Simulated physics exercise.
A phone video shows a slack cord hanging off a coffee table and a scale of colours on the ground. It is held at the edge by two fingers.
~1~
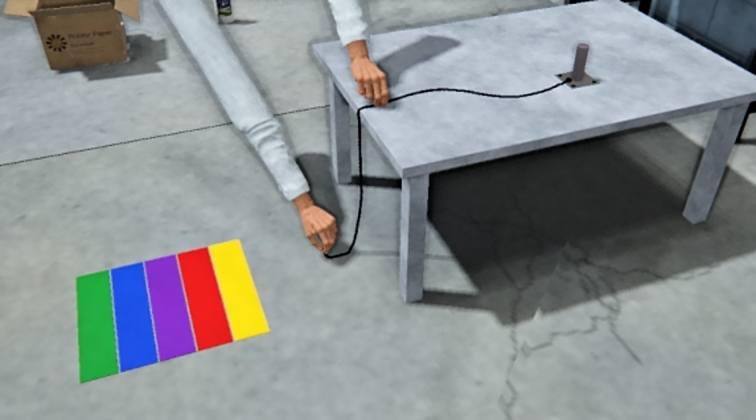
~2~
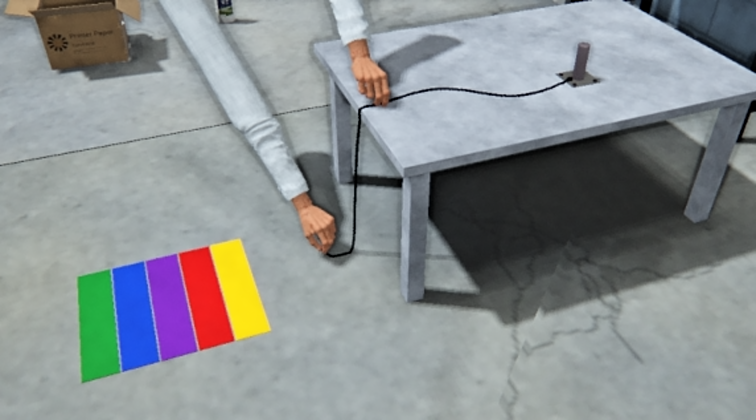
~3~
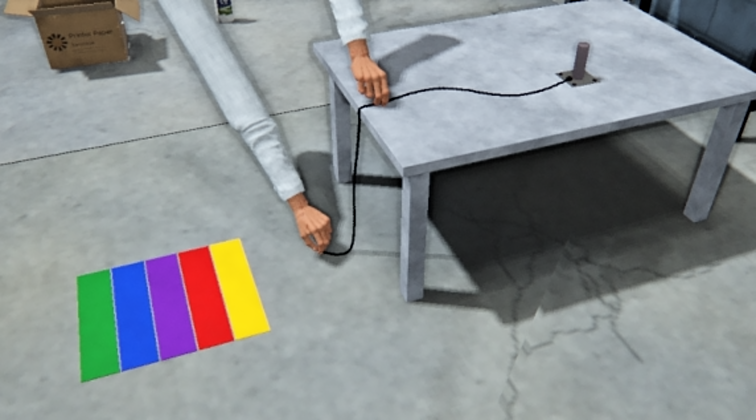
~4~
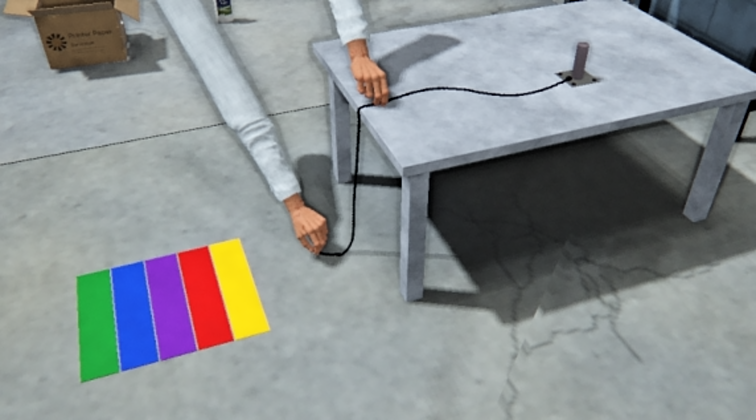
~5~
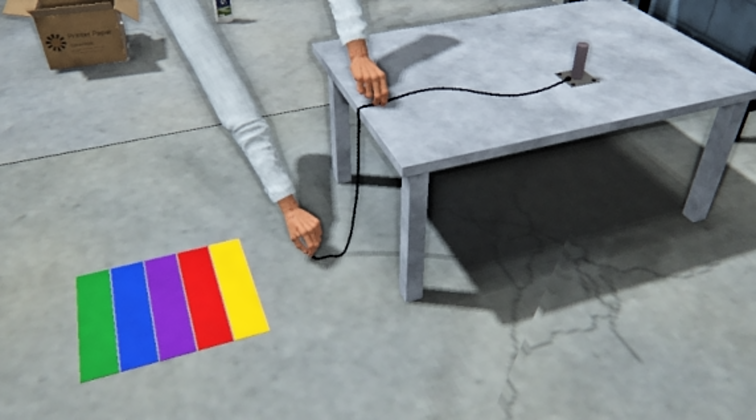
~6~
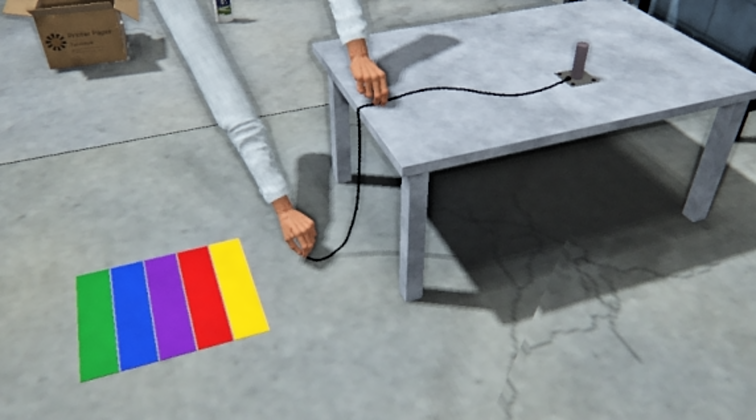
A black cord runs from a short upright post on a pale grey table and hangs slackly over its left edge, seen from above on a cracked concrete floor. One hand holds it at the edge, another grips its low end, near green, blue, purple, red and yellow stripes at left. The lower hand inches leftward with the cord's end, while the upper hand and view stay still.
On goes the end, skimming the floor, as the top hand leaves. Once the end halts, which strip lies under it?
The red strip lies under it.
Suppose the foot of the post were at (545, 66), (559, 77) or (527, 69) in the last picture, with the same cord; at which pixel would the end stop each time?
The first try gives (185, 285), the second (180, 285) and the third (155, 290).
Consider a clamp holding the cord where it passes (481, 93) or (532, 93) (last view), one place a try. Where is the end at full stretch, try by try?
(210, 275), then (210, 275).
Early on, end near (261, 264); short of the strips.
Midway, end near (225, 273); over yellow.
At the end of the slack, end near (201, 279); over red. It halts on the red strip.
